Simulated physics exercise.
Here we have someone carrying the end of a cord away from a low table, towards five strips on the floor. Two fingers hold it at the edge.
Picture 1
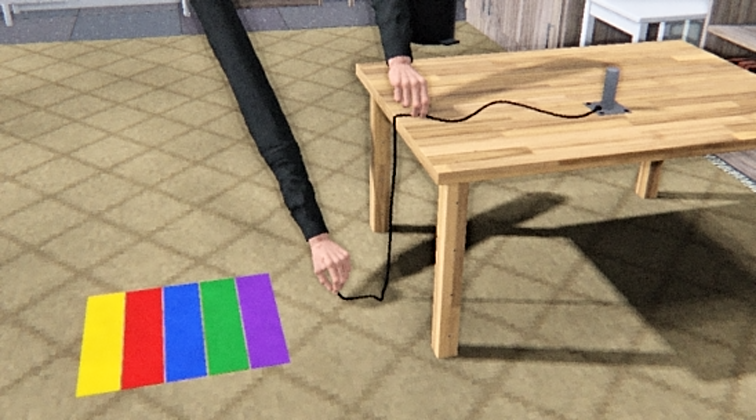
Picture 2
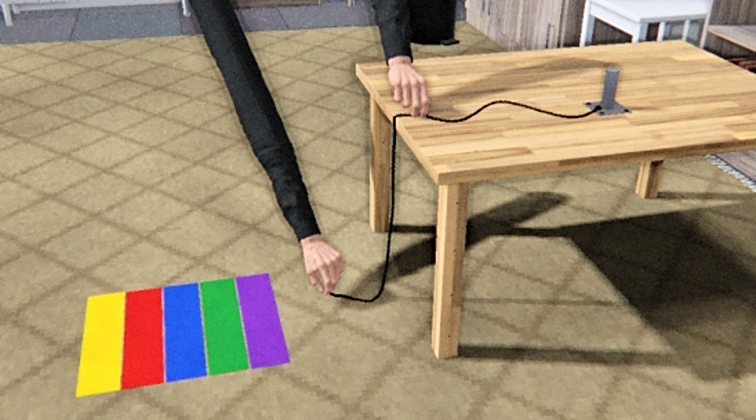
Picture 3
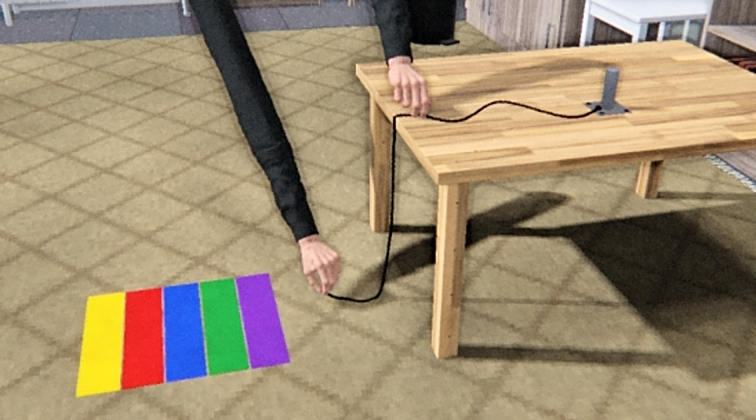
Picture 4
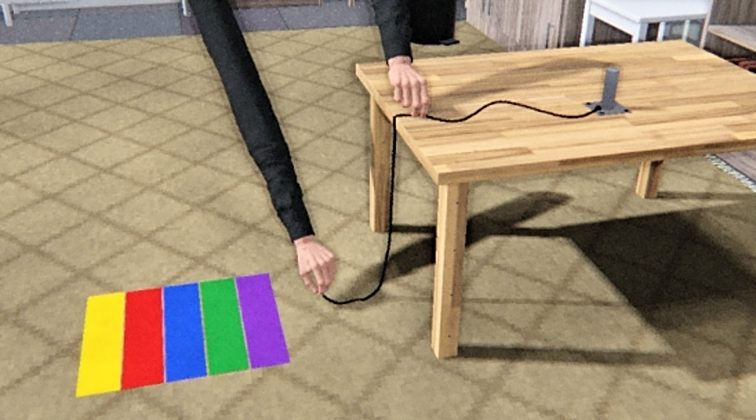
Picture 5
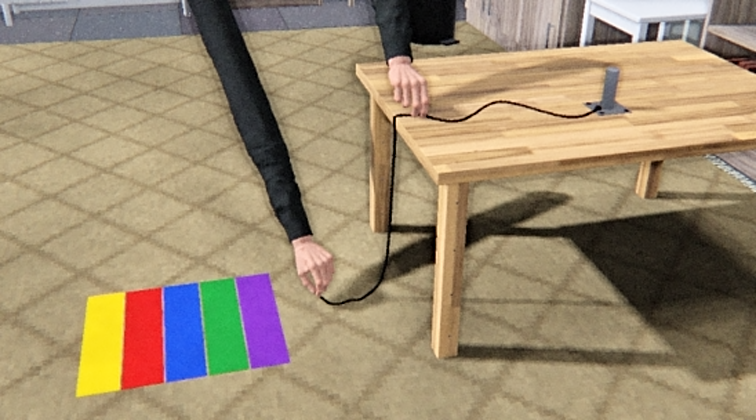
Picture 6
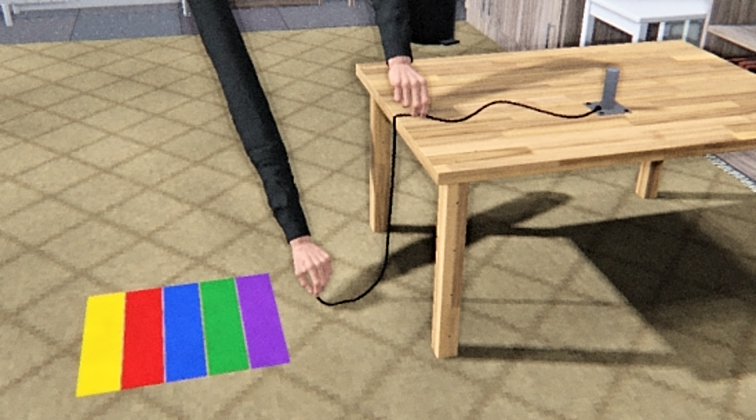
Beside a wooden table, a hand slowly draws a black cord's end slightly left.
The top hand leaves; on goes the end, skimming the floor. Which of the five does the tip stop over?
The red one.
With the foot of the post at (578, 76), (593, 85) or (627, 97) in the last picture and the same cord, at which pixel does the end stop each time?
The places are (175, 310), (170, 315) and (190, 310).
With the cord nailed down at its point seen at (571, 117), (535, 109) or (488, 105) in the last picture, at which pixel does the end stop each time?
Near (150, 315), (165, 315) and (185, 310).
Soon after, end near (210, 307); over green.
After that, end near (168, 313); over blue.
At the stop, end near (144, 317); over red. It halts on the red strip.
